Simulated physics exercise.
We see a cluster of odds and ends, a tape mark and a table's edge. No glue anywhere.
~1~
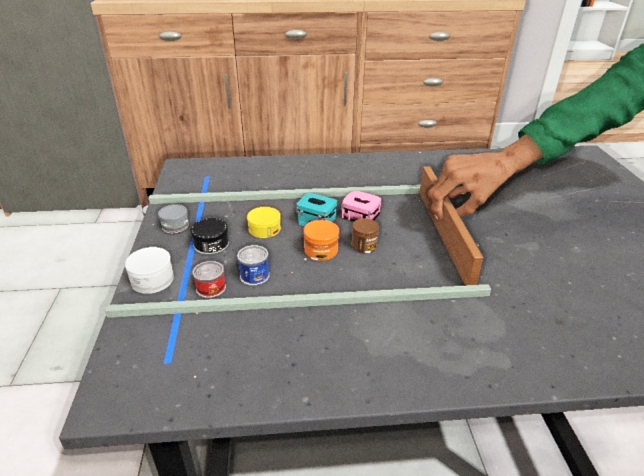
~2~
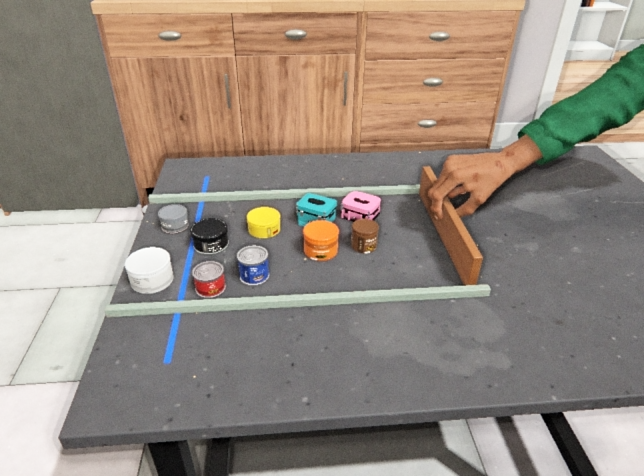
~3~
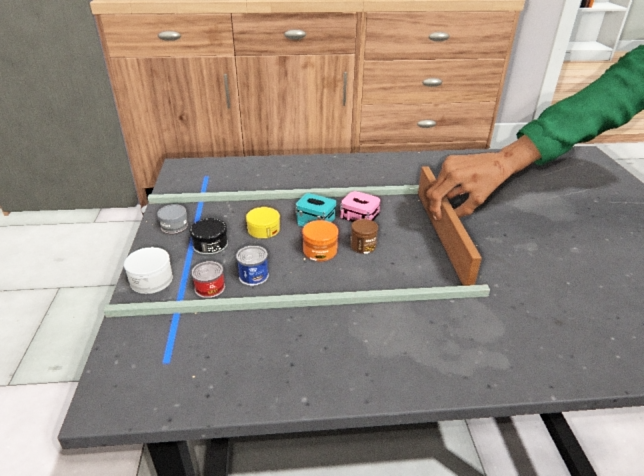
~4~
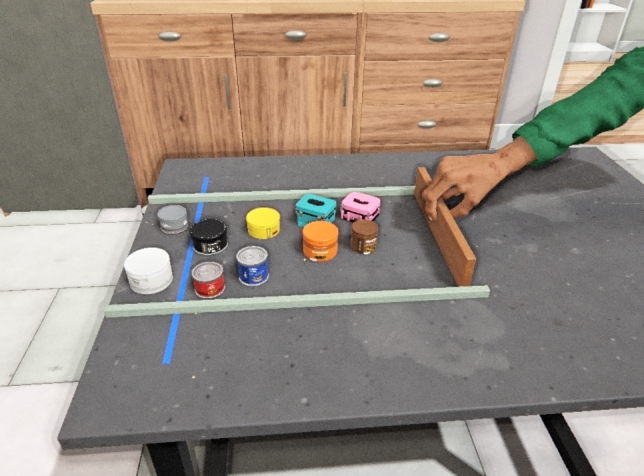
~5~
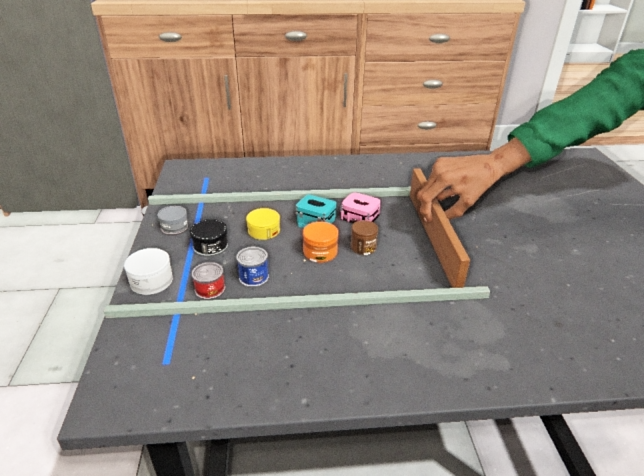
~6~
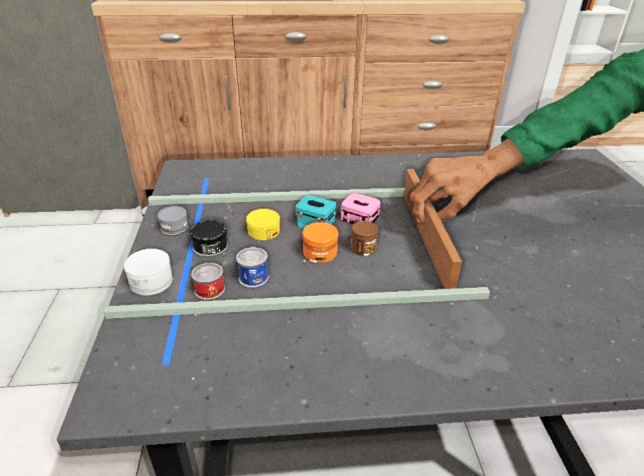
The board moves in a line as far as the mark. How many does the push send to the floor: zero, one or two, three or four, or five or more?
As it turns out, the number that fall off is one or two.
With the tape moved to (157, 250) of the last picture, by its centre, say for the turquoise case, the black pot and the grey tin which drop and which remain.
The turquoise case does not fall, the black pot is lost, the grey tin drops off.
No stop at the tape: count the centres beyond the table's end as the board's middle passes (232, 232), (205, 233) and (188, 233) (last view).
In that order 0, 1 and 2.
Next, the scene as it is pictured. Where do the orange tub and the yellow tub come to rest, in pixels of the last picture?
Near (147, 260) and (137, 246).
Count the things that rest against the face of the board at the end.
That makes 4.
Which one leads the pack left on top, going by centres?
It is the white tub.
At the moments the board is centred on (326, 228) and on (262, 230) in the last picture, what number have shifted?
At the one place 5, at the other 7.
Soon after, none off yet; white tub at rest near (149, 272); grey tin at rest near (173, 221); black pot at rest near (209, 238).
After that, none off yet; white tub at rest near (149, 272); grey tin at rest near (173, 221); black pot displaced about its own width near (177, 246).
In the end, the number that fall off is one or two; gone, black pot.
